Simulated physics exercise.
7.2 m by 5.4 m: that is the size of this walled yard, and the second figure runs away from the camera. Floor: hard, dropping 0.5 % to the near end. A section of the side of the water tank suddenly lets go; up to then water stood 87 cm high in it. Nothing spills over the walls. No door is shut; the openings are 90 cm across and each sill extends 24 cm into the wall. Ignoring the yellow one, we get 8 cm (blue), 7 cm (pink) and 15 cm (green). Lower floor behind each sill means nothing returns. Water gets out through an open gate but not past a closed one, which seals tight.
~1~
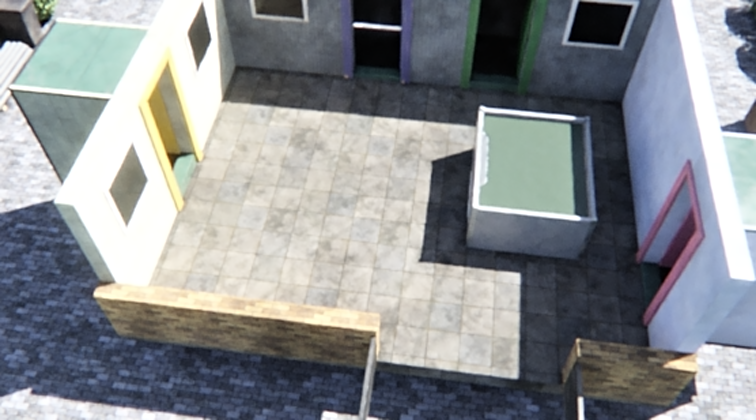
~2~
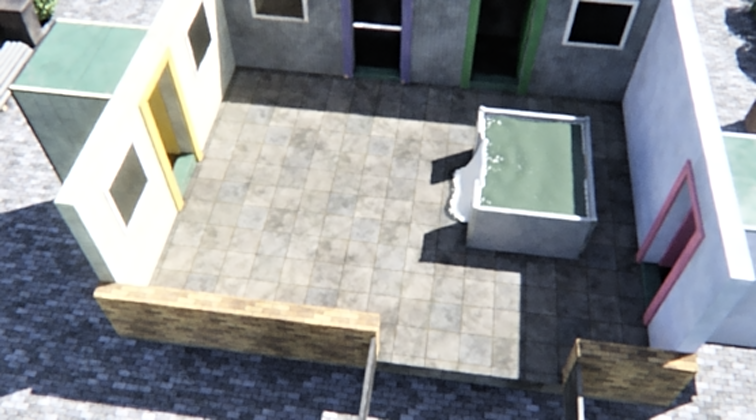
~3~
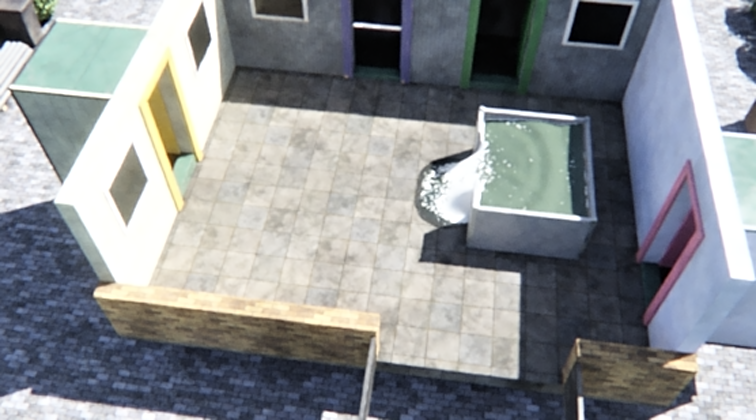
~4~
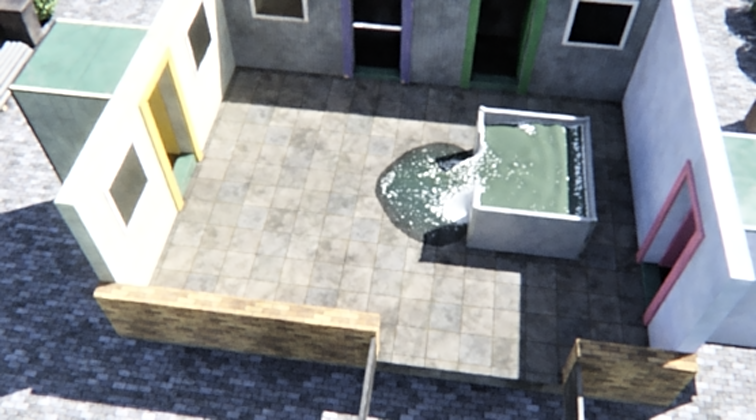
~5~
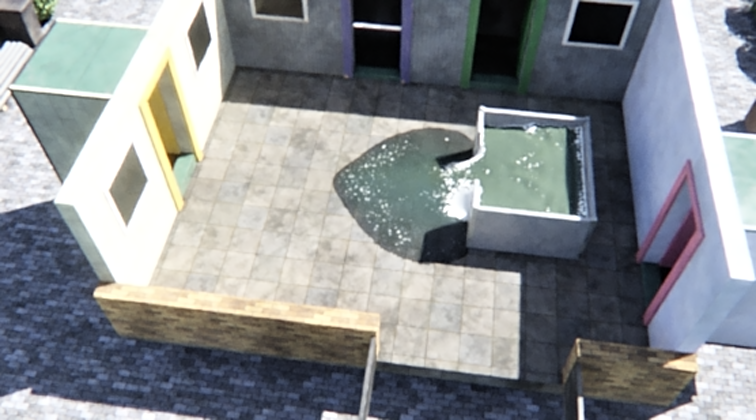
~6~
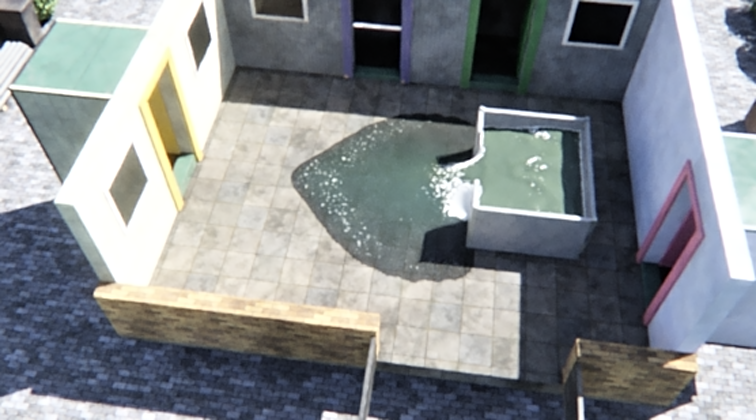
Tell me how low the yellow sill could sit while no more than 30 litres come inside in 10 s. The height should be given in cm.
At least 18 cm or so.
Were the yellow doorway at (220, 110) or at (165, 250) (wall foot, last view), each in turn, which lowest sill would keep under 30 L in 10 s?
Minimums: About 17 cm and 15 cm.
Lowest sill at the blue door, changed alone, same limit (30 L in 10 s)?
For blue, a step near 7.0 cm.
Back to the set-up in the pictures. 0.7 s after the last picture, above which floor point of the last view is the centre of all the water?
The water is centred around (450, 192) in the last picture's pixels.
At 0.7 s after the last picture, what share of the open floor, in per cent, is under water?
Approximately 50 % of it.
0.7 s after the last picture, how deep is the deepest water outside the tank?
Around 42 centimetres.
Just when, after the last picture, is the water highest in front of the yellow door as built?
Around 1.0 seconds.
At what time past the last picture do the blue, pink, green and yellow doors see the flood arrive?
The blue door gets it at 0.5 s, the pink door at 7.5 s, the green door at 1.1 s and the yellow door at 0.5 s.
Then, 0.7 s after the last picture water covers 50 % of the floor, deepest (42 cm) near (466, 192); 21 cm at the yellow door, 0 litres in over its 21 cm sill.
Then, 2.3 s after the last picture water covers 60 % of the floor, deepest (29 cm) near (142, 303); 18 cm at the yellow door, 8 litres in over its 21 cm sill.
Then, 9.3 s after the last picture water covers 95 % of the floor, deepest (13 cm) near (614, 374); 8 cm at the yellow door, 9 litres in over its 21 cm sill.
At the yellow door as built, the water peaked near 26 cm, 1.1 s after the last picture.
With a sill of 15 cm, 64 litres would have come in within the 10 s; with 20 cm, 14 litres. So under 30 litres takes about 18 cm.
